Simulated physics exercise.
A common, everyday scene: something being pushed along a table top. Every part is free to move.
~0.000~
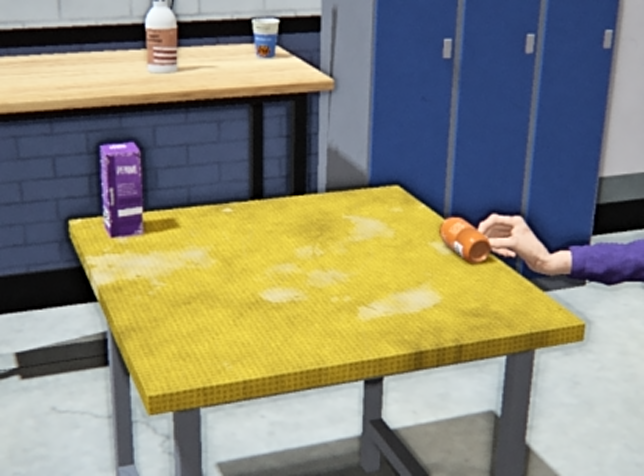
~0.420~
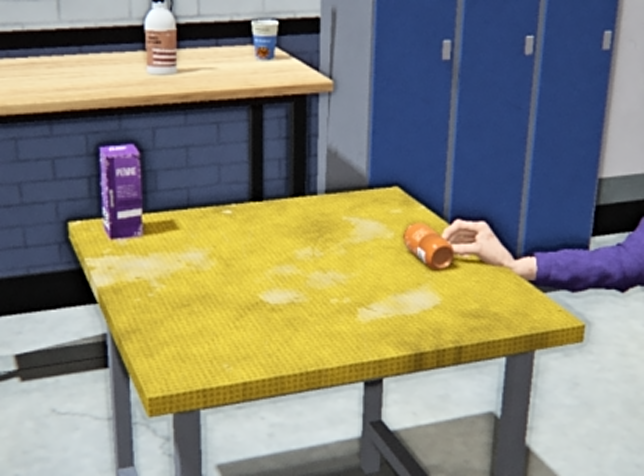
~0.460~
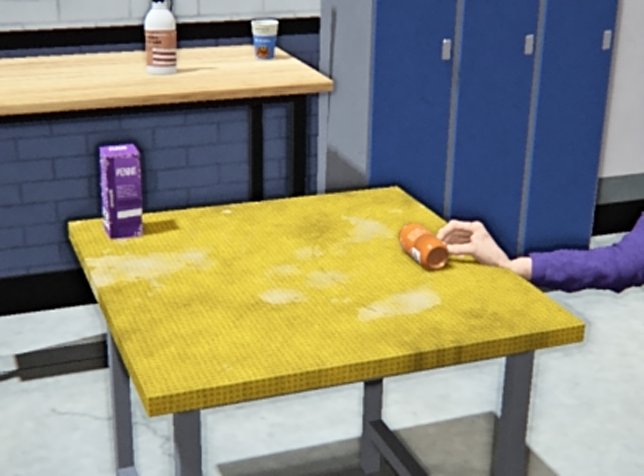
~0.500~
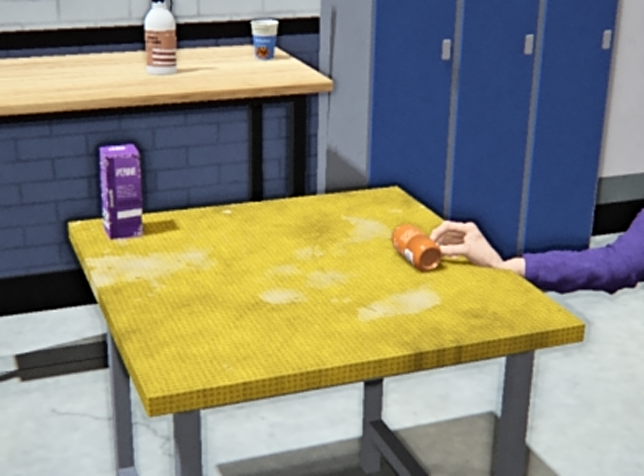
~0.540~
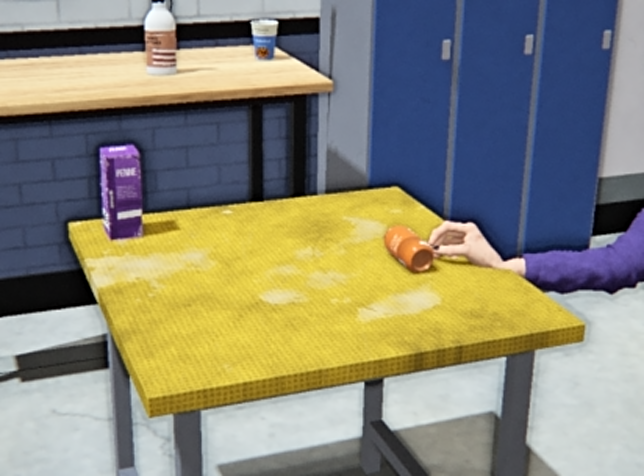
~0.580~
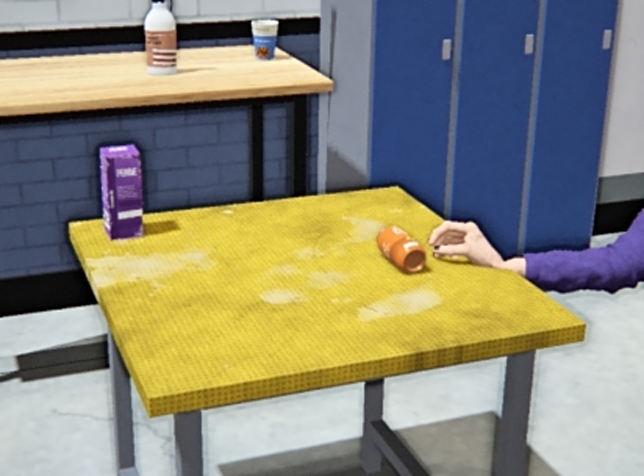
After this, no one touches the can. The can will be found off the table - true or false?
False, it remains on the table.
After 0.88 s, orange can shifted well along near (348, 257).
After 1.38 s, orange can shifted well along near (280, 266).
In the end (2.8 s), moved from the start, orange can. At the end, from the last picture's camera, orange can near (233, 271).
